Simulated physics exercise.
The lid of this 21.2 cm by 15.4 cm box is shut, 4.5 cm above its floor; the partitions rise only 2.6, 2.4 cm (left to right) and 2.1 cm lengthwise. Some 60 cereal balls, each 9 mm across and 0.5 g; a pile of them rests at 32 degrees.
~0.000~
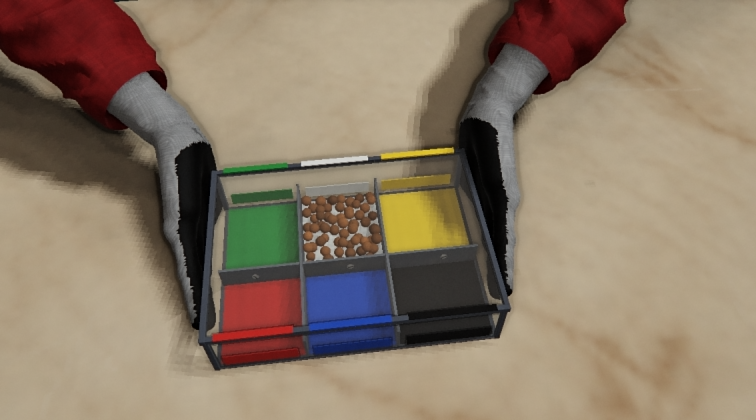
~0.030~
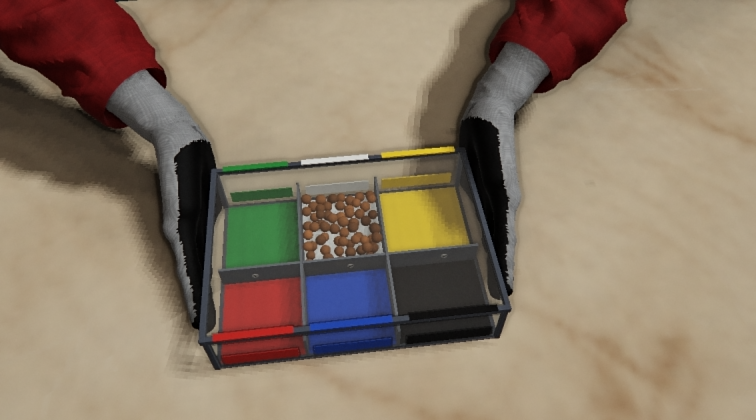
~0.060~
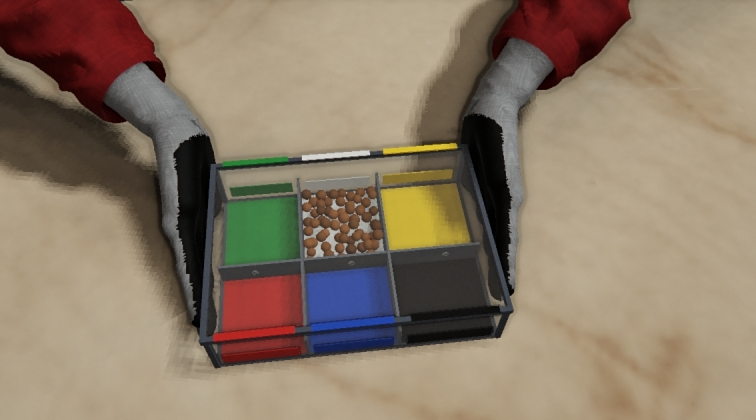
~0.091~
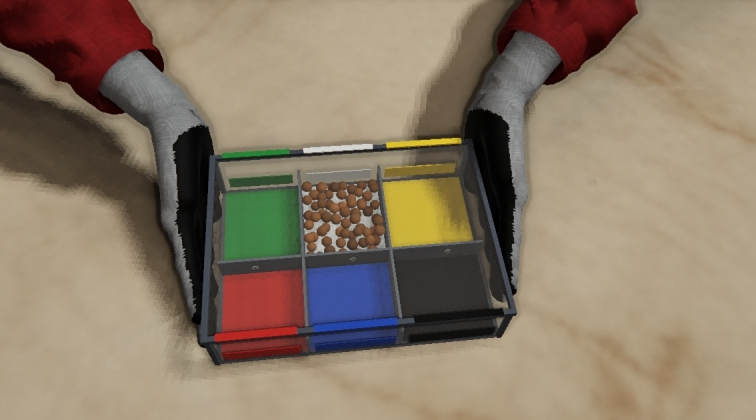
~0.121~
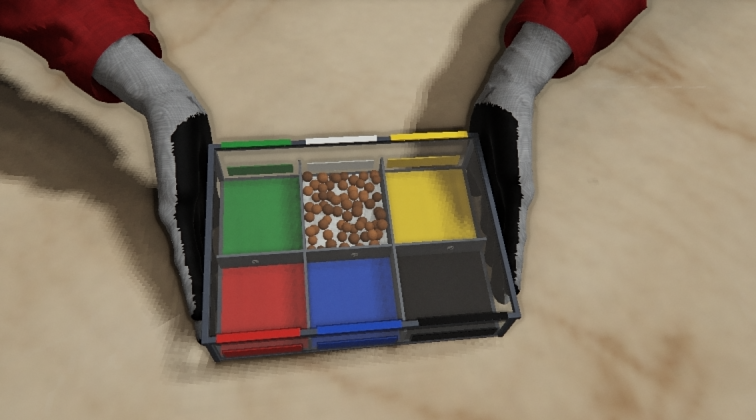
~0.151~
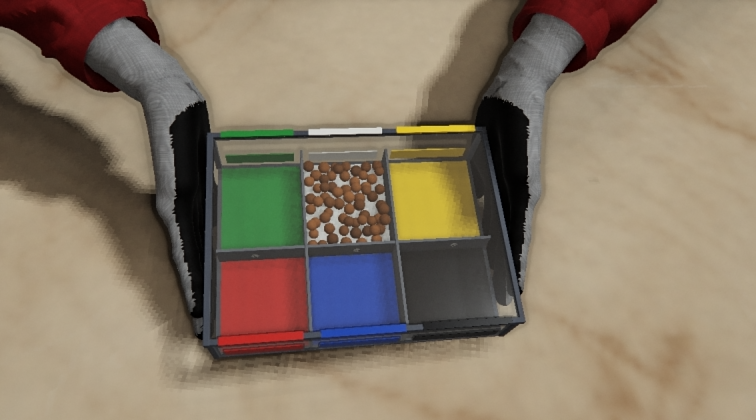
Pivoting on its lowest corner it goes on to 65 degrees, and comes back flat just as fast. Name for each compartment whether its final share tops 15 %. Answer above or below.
Red: Below, blue: Below, green: Below, yellow: Below, white: Above, black: Below.
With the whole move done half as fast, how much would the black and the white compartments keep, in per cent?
Then: Black 5; white 90.
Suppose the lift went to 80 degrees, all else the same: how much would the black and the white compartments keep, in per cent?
In that case black 35, white 40.
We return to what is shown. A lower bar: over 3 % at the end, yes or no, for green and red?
Green no; red no.
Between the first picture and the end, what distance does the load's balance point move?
Some 3.0 cm.
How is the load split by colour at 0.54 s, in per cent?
Red 0, blue 5, green 0, yellow 0, white 95, black 0.
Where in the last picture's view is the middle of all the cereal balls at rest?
At about (361, 248).
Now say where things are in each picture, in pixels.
The first picture shows box tilt 0 degrees, front corners at (205, 339) and (504, 306); white 100 %.
The second picture shows box tilt 1 degrees, front corners at (205, 338) and (505, 306).
The third picture shows box tilt 3 degrees, front corners at (206, 338) and (507, 308).
The fourth picture shows box tilt 6 degrees, front corners at (207, 338) and (510, 310), lowest corner right front.
The fifth picture shows box tilt 10 degrees, front corners at (208, 338) and (514, 313), lowest corner right front.
The sixth picture shows box tilt 15 degrees, front corners at (210, 340) and (518, 318), lowest corner right front; white 100 %. The box's pace is about 170 degrees a second.
Then, at 0.54 s, tilt 64 degrees; blue 5 %, white 95 %.
Then, at 0.79 s, tilt 26 degrees; blue 10 %, white 85 %, black 10 %.
After 1.16 s, tilt 0 degrees; blue 10 %, white 85 %, black 10 %.
By 1.5 s all is still; red 0 %, blue 10 %, green 0 %, yellow 0 %, white 85 %, black 10 %.
